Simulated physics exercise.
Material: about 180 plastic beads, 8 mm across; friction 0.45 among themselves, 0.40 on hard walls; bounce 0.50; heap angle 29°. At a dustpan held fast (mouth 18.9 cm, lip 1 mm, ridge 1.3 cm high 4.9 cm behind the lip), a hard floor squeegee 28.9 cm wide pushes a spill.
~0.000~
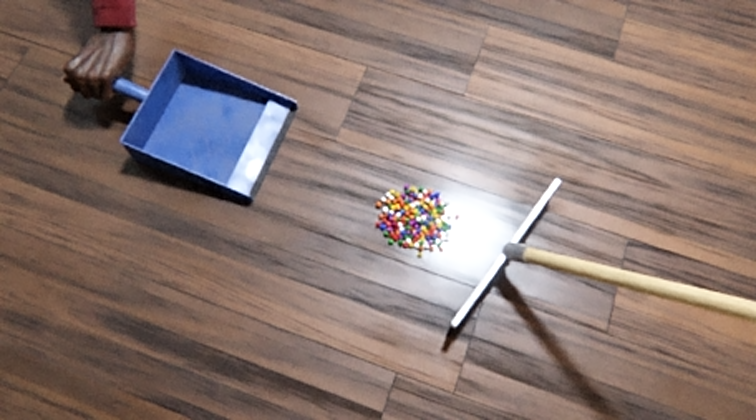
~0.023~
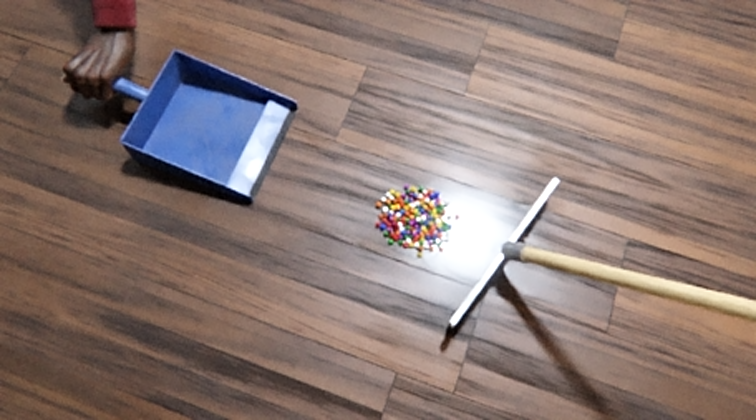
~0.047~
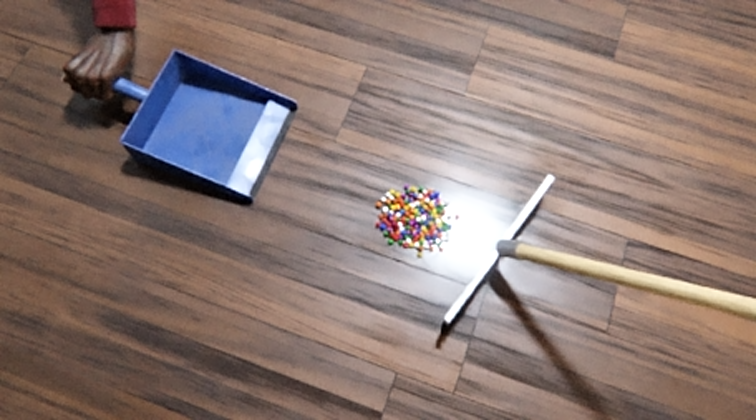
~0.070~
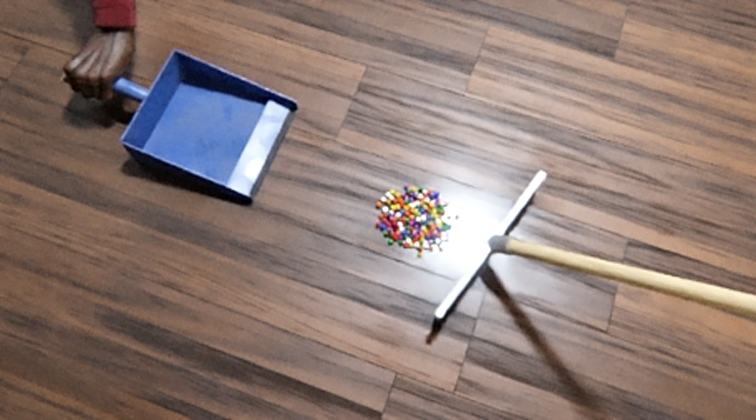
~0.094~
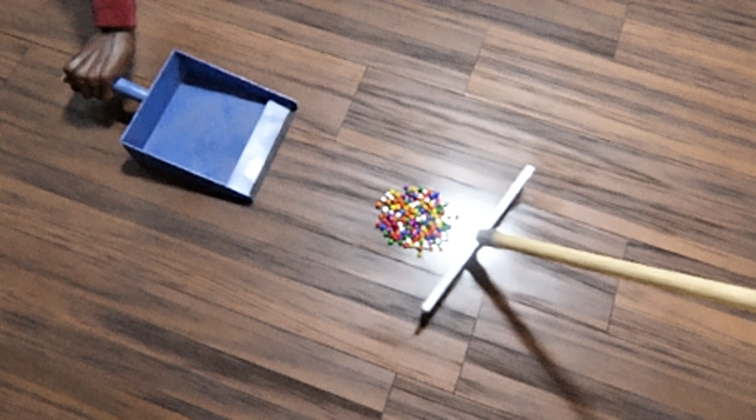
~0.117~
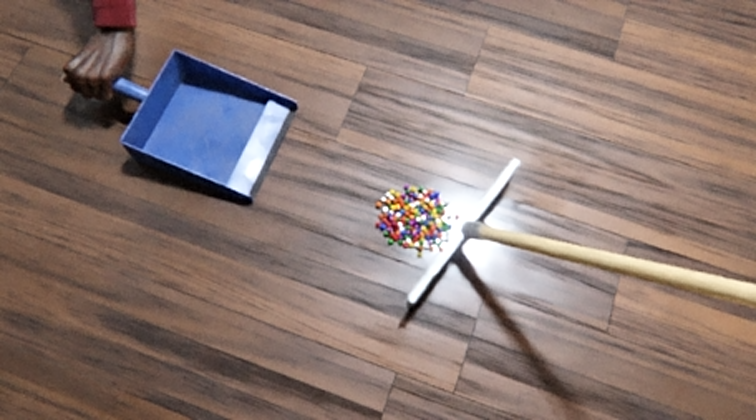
The clip shows a hand at the upper left keeping a blue dustpan still on a wood-look floor, while a long-handled squeegee on the right slides a short way left, up to a small pile of multicoloured beads that stays unmoved.
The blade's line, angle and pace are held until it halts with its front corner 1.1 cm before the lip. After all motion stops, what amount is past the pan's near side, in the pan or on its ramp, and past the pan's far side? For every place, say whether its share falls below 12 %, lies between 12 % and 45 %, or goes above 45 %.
At the end, past the pan's near side: You'll see just a dash of it there. In the pan or on its ramp: You'll see a middling helping of it there. Past the pan's far side: You'll see a middling helping of it there.
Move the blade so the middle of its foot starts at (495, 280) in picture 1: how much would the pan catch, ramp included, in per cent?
Estimate: ~ 35 %.
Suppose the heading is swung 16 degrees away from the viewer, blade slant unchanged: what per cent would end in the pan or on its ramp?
Roughly 30 percent.
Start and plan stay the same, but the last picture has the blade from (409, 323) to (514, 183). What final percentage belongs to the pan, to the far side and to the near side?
Split: Pan = 10, far = 15, near = 25.
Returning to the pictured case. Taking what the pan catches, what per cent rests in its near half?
Something like 30 in a hundred.
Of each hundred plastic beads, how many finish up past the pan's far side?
About 25 per cent.
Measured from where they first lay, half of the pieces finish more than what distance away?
Roughly 32 cm.
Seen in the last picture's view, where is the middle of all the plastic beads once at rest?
My guess is close to (272, 127).
Then, at 0.26 s, middle of the blade 20 cm from the lip; 0 % over the lip, far side 0 %, near side 5 %.
After 0.36 s, middle of the blade 9 cm from the lip; 0 % over the lip, far side 10 %, near side 5 %.
Then, at 0.60 s, middle of the blade 5 cm from the lip; 50 % over the lip, far side 25 %, near side 5 %.
In the end, at 2.0 s, near side 5 %, pan 35 %, far side 25 %, in front of the lip or behind the blade 30 %.
